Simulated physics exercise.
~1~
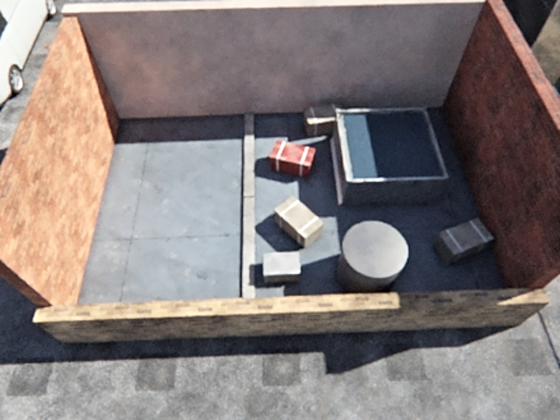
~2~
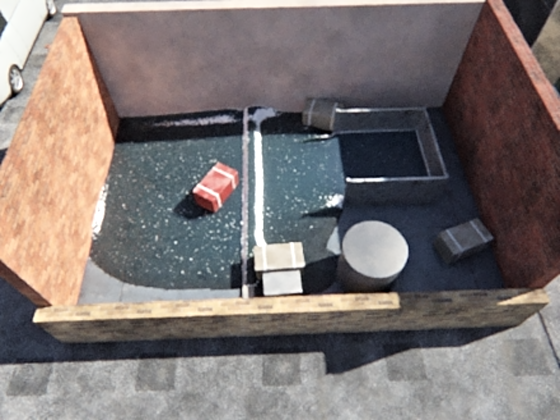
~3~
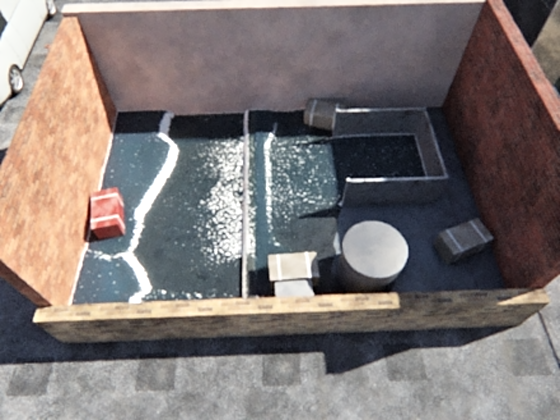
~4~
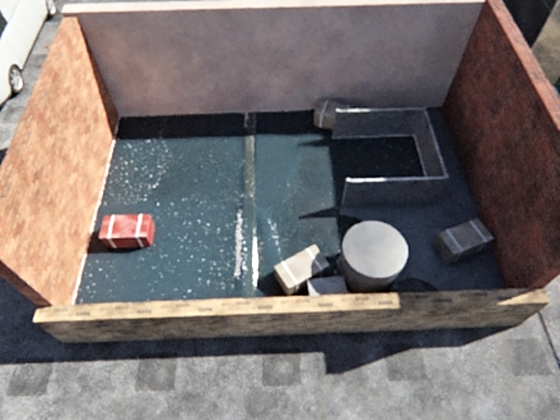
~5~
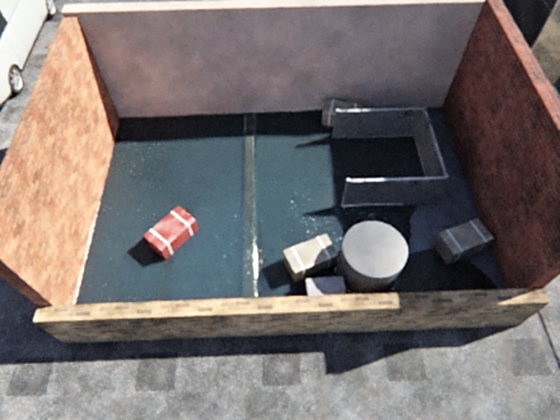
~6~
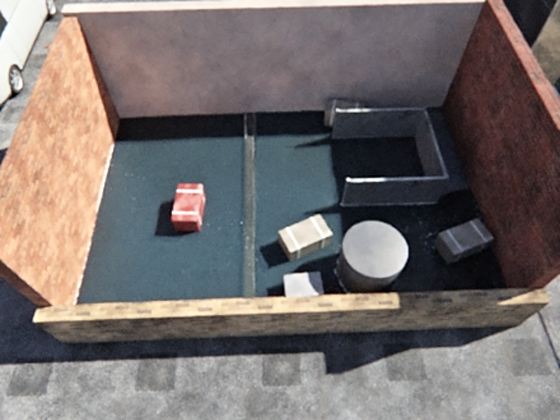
Dark water spread from the open tank across the walled compound and over the low kerb, sweeping a red trunk to the left wall while pale crates shifted near the round drum; the trunk then drifted back rightward, ending afloat left of the kerb.
